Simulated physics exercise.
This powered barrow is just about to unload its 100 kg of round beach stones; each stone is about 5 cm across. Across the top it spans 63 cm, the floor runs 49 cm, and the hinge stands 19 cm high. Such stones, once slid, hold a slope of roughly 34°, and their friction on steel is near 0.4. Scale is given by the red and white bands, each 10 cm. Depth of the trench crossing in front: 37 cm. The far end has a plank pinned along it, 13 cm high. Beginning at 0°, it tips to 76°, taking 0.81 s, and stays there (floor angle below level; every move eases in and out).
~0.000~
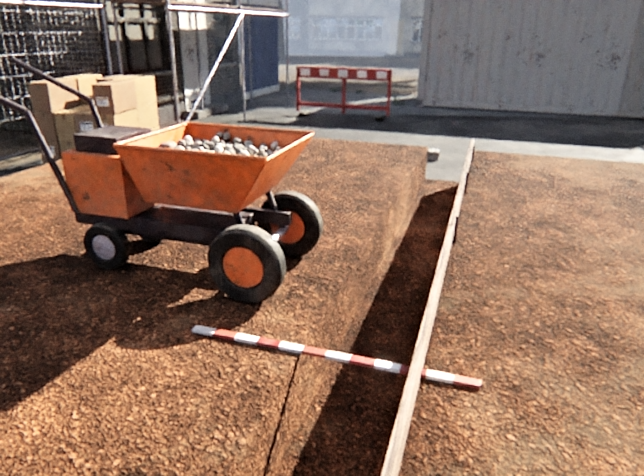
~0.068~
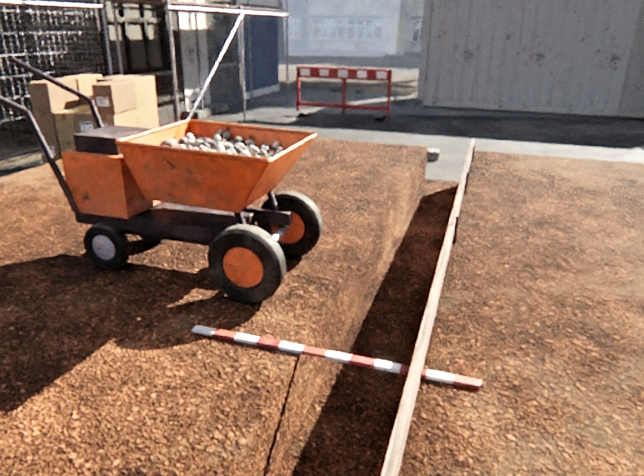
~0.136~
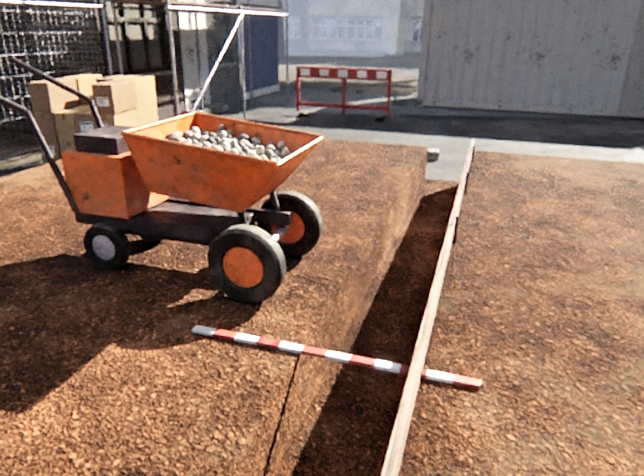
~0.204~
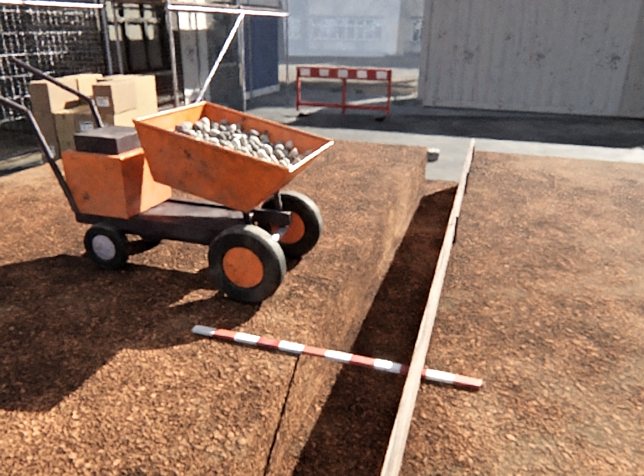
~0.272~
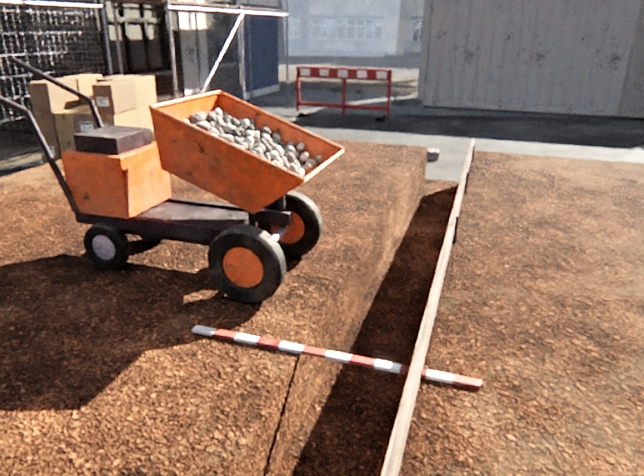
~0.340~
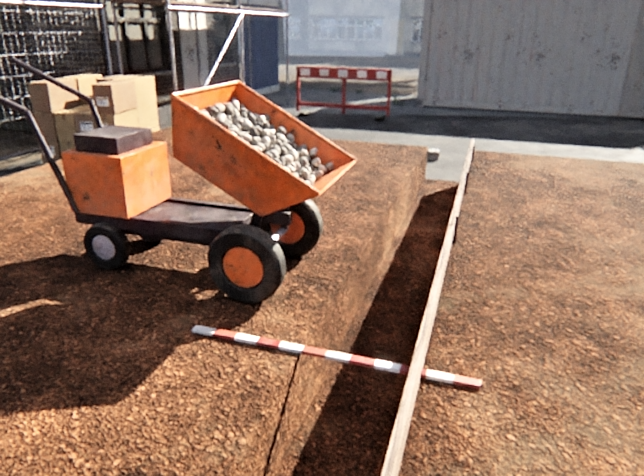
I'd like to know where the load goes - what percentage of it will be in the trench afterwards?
I would put it at about 93 per cent.
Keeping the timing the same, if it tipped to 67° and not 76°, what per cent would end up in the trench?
Around 90 per cent would finish in the trench.
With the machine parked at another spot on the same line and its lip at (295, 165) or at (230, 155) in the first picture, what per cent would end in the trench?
First spot about 50, second spot about 100 per cent.
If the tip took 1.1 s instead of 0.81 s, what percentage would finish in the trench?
It would come to roughly 100 per cent.
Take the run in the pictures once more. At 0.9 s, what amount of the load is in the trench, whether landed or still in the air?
About 45 per cent by then.
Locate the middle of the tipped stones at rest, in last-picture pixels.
Roughly at pixel (395, 350).
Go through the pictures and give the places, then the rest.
In the first picture, lip at (266, 160), floor tilted 0°, highest stones at (222, 143).
In the second picture, lip at (269, 161), floor tilted 2°, highest stones at (210, 140); the stones move at 0.3 m/s on average.
In the third picture, the tray is at 6°, its lip at (278, 164); the top of the load is at (205, 136); the stones move at 0.7 m/s on average.
In the fourth picture, lip at (290, 171), floor tilted 12°, highest stones at (204, 126); the stones move at 0.9 m/s on average.
In the fifth picture, the tray is at 20°, its lip at (304, 181); the top of the load is at (211, 116); the stones move at 1.1 m/s on average.
In the sixth picture, the tray is at 29°, its lip at (319, 194); the top of the load is at (227, 107); the stones move at 1.2 m/s on average.
After 0.6 s the floor is at 64°; 100 % in the tray; the foremost stones are at (359, 220).
After 0.9 s the floor is at 76°; 52 % in the tray, 46 % in the trench, 2 % past the trench; the foremost stones are at (453, 284).
After 1.3 s the floor is at 76°; 9 % in the tray, 83 % in the trench, 7 % past the trench; the foremost stones are at (562, 327).
After 3.2 s the floor is at 76°; 0 % in the tray, 93 % in the trench, 7 % past the trench; the foremost stones are at (638, 336).
